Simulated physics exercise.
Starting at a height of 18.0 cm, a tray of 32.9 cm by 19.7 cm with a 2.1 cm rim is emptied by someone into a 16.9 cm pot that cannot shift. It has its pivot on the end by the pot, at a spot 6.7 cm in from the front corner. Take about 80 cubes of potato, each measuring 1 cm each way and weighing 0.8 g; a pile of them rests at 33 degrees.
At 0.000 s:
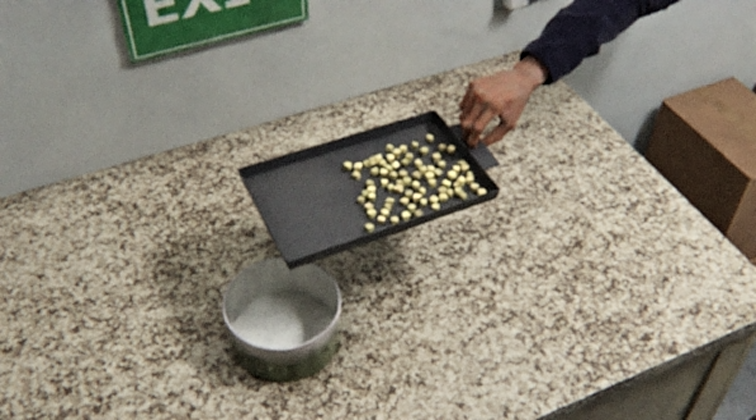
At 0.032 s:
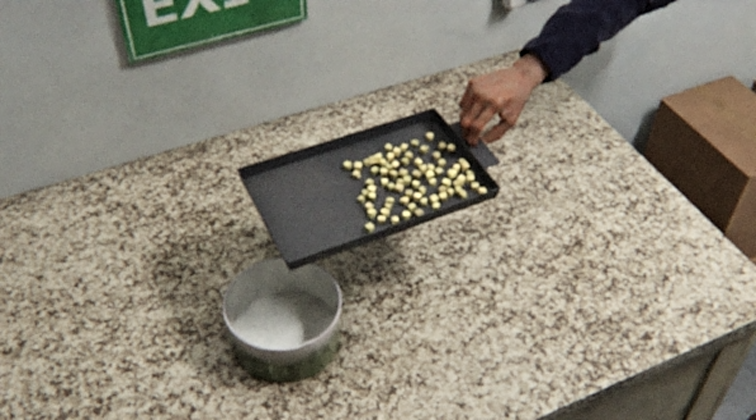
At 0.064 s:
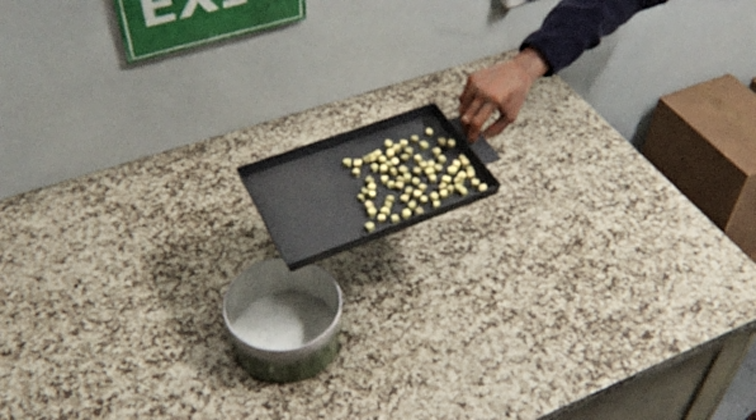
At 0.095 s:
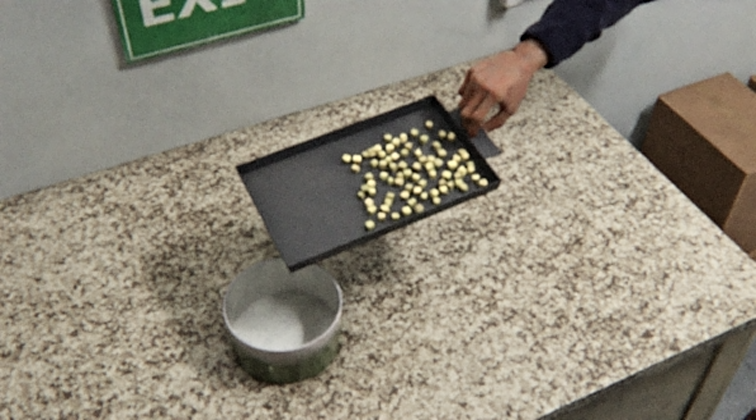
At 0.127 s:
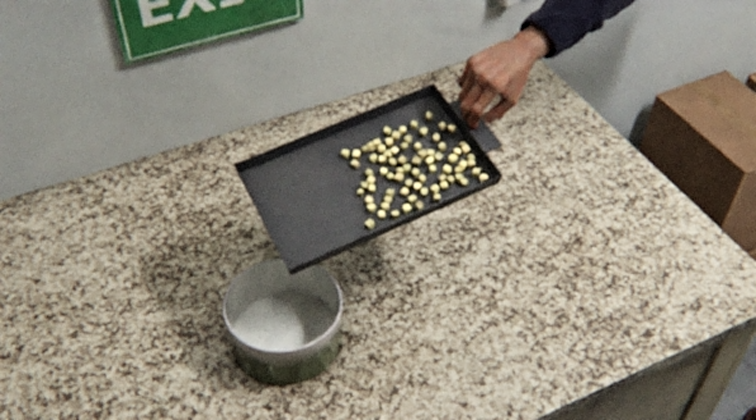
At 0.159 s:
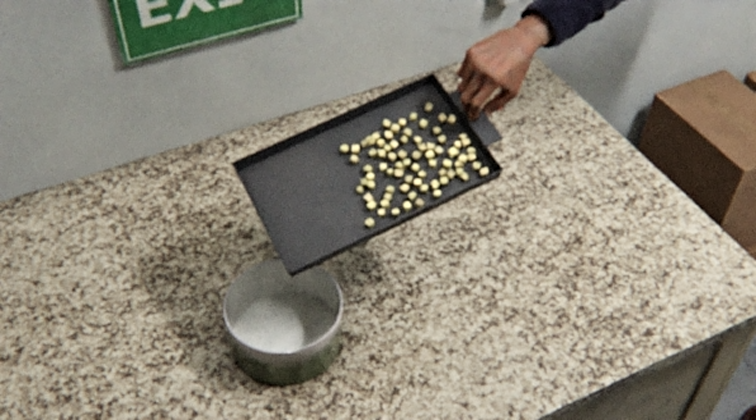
A black tray scattered with small pale-yellow cubes begins nearly level above a speckled countertop, held at its right end by a hand in a dark sleeve. The hand gradually raises that end, slanting the tray down toward the round metal pot at left, while the cubes stay bunched on the right side.
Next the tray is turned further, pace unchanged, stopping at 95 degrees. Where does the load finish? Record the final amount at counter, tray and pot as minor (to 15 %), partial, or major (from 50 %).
Final: Counter partial, tray minor, pot major.
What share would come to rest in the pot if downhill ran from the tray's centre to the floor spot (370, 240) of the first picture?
The share would be about 25 percent.
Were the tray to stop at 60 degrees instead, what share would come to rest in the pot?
Then about 45 per cent.
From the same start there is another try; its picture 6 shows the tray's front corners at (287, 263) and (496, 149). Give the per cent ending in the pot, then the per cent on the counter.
In the pot: 20 per cent; on the counter: 80 per cent.
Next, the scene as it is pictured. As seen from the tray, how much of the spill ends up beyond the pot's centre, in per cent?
It comes to near 80 percent.
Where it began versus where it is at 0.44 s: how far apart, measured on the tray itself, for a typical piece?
Around 2 centimetres.
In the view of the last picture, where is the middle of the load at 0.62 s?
Load centre: About (351, 250) px.
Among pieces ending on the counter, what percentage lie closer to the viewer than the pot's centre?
100 %.
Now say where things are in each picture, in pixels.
The first frame shows tray tilt 0 degrees, front corners at (288, 260) and (498, 188); middle of the pieces at (407, 182); pot at (282, 301).
The second frame shows tray tilt 1 degrees, front corners at (289, 260) and (498, 187); middle of the pieces at (407, 181).
The third frame shows tray tilt 2 degrees, front corners at (289, 262) and (498, 184); middle of the pieces at (407, 178).
The fourth frame shows tray tilt 5 degrees, front corners at (289, 264) and (499, 180), lowest corner left front; middle of the pieces at (407, 174).
The fifth frame shows tray tilt 10 degrees, front corners at (289, 267) and (499, 174), lowest corner left front; middle of the pieces at (407, 169).
The sixth frame shows tray tilt 14 degrees, front corners at (290, 270) and (500, 169), lowest corner left front; middle of the pieces at (407, 164); pot at (283, 303). The tray's pace is about 145 degrees a second.
After 0.44 s, tilt 55 degrees; the tray holds 100 %, the pot 0 %.
Then, at 0.62 s, tilt 81 degrees; the tray holds 95 %, the pot 0 %.
After 0.93 s, tilt 95 degrees; the tray holds 5 %, the pot 60 %.
In the end, at 2.1 s, counter 40 %, tray 5 %, pot 60 %.
